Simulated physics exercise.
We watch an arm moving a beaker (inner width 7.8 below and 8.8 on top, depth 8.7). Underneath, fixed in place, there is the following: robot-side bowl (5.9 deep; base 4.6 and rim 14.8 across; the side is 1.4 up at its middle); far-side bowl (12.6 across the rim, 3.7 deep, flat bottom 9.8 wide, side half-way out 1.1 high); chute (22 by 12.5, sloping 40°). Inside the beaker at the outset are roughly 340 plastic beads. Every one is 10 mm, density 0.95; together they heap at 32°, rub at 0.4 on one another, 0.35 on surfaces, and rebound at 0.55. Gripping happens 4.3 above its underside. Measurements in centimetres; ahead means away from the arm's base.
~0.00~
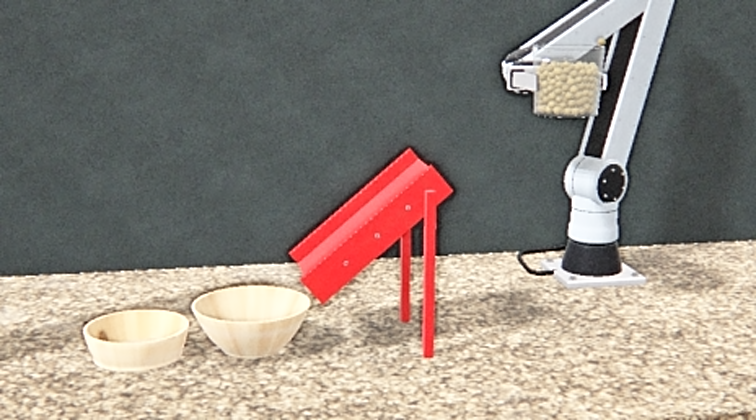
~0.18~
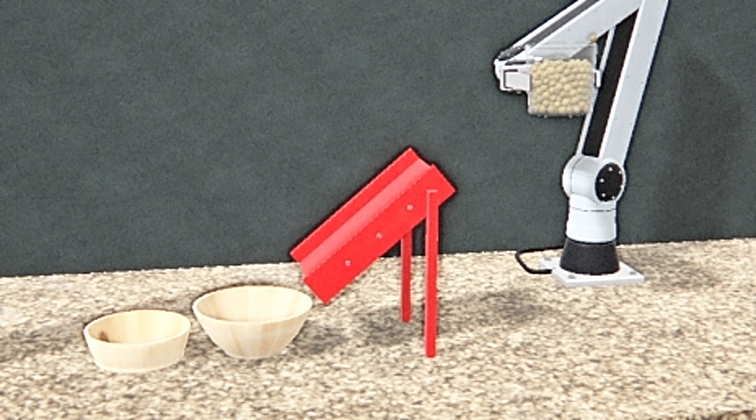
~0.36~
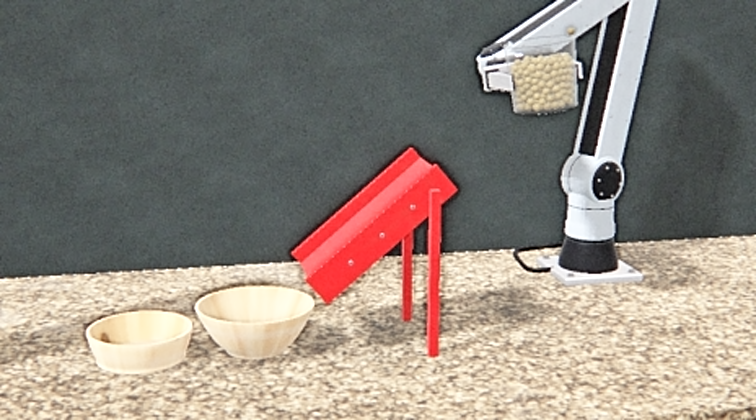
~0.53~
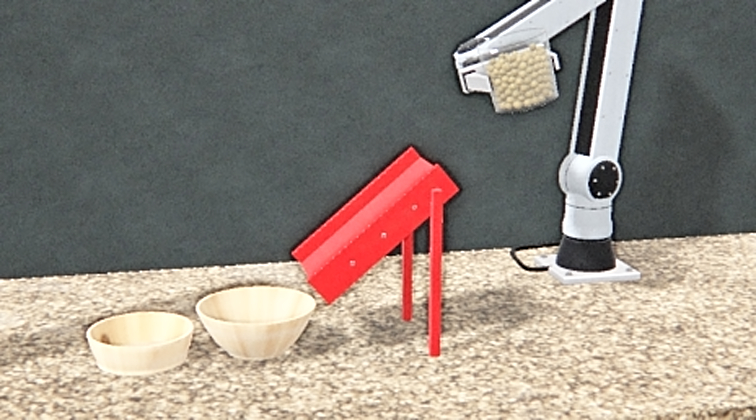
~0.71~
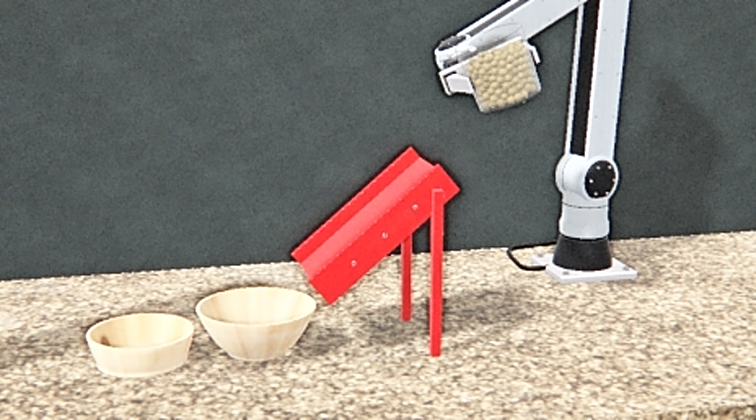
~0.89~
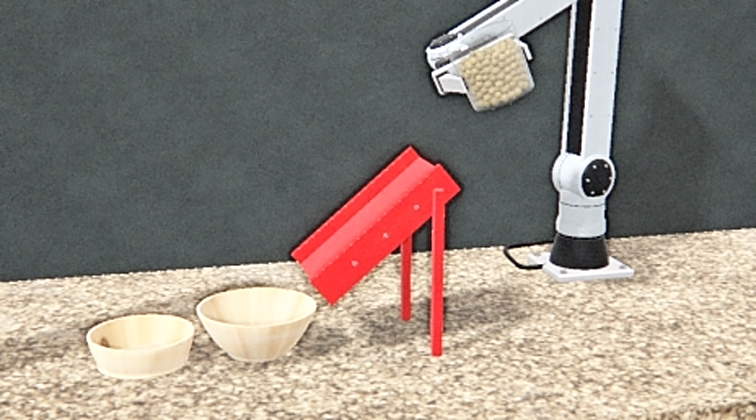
Robotic arm carrying a clear container of pale beads leftward while tilting it, above a red chute and two wooden bowls.
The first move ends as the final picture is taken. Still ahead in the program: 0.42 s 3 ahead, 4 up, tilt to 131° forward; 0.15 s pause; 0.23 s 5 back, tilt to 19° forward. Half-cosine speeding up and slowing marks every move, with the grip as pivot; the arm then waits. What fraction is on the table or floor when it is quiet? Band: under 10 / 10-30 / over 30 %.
Band: 10-30 %.
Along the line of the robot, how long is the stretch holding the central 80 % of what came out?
I'd put it near 36 cm.
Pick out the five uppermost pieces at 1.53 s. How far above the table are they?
They are some 30 centimetres up.
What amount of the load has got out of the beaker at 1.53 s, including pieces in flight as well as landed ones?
Roughly 100 percent.
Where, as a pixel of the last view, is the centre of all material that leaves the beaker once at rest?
Roughly at (252, 335) in the last picture.
By 1.21 s, tilted 117° forward, highest piece 44 above the table; 341 in the beaker, 4 on the chute or in flight.
By 1.53 s, tilted 107° forward, highest piece 32 above the table; 111 in the robot-side bowl, 7 on the table or floor, 227 on the chute or in flight.
By 1.89 s, tilted 19° forward, highest piece 7 above the table; 296 in the robot-side bowl, 37 on the table or floor, 12 on the chute or in flight.
By 2.94 s, tilted 19° forward, highest piece 5 above the table; 296 in the robot-side bowl, 49 on the table or floor.
Final count, 296 in the robot-side bowl, 49 on the table or floor. That is 14 % on the table or floor.
